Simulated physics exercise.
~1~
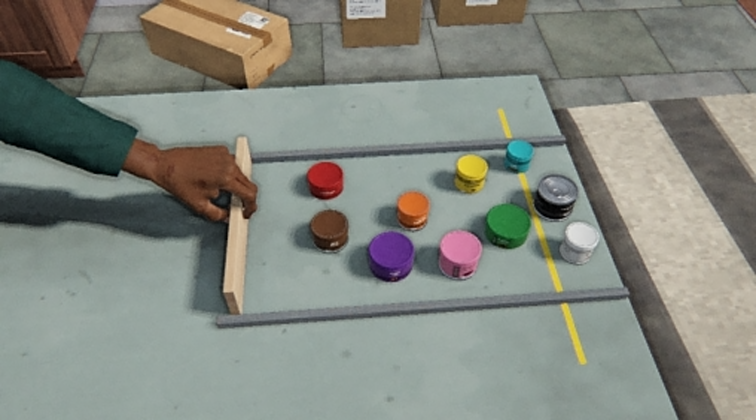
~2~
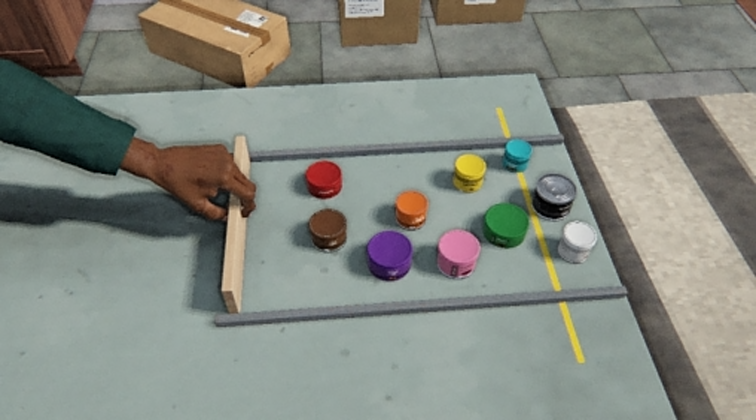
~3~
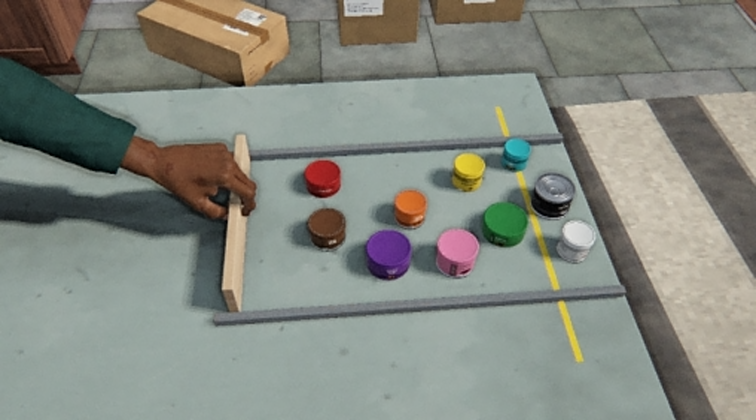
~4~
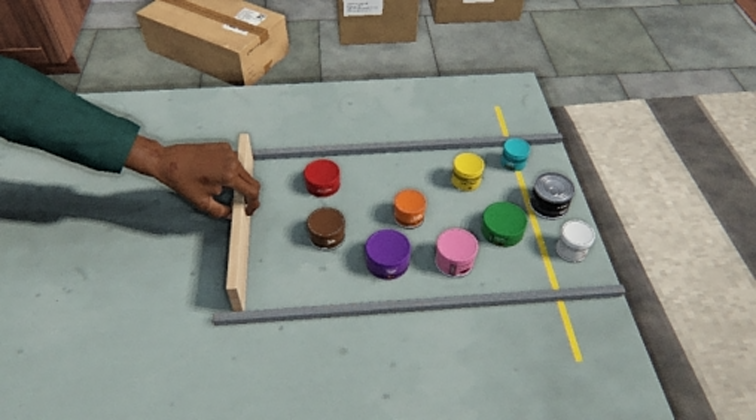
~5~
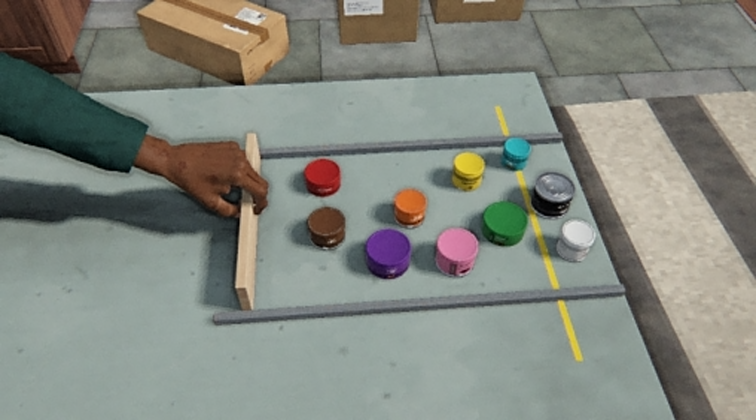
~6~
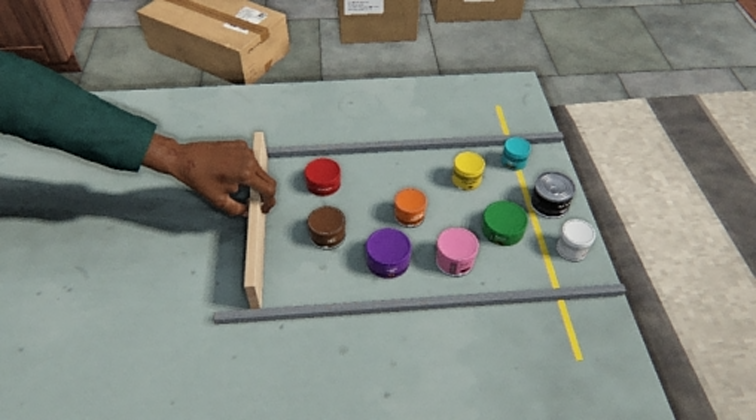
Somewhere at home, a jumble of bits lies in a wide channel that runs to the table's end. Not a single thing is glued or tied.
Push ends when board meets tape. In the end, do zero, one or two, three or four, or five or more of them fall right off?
Turns out the ones that don't stay up top number one or two.
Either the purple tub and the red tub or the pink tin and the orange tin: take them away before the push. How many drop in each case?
First 0, then 0.
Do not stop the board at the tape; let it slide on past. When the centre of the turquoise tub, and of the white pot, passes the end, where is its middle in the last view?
Around (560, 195), then around (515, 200).
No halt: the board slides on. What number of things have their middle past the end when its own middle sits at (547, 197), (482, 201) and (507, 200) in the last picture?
Taking the three positions in turn, the counts come to 5, 0 and 0.
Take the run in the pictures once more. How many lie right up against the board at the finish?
That would be 4 of them.
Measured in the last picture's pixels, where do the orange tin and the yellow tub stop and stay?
The orange tin stops around (543, 187); the yellow tub around (569, 168).
A little later, none off yet; white pot at rest near (575, 241); black pot at rest near (552, 195); turquoise tub at rest near (516, 154).
When it is over, the number that fall off is one or two; down, white pot.
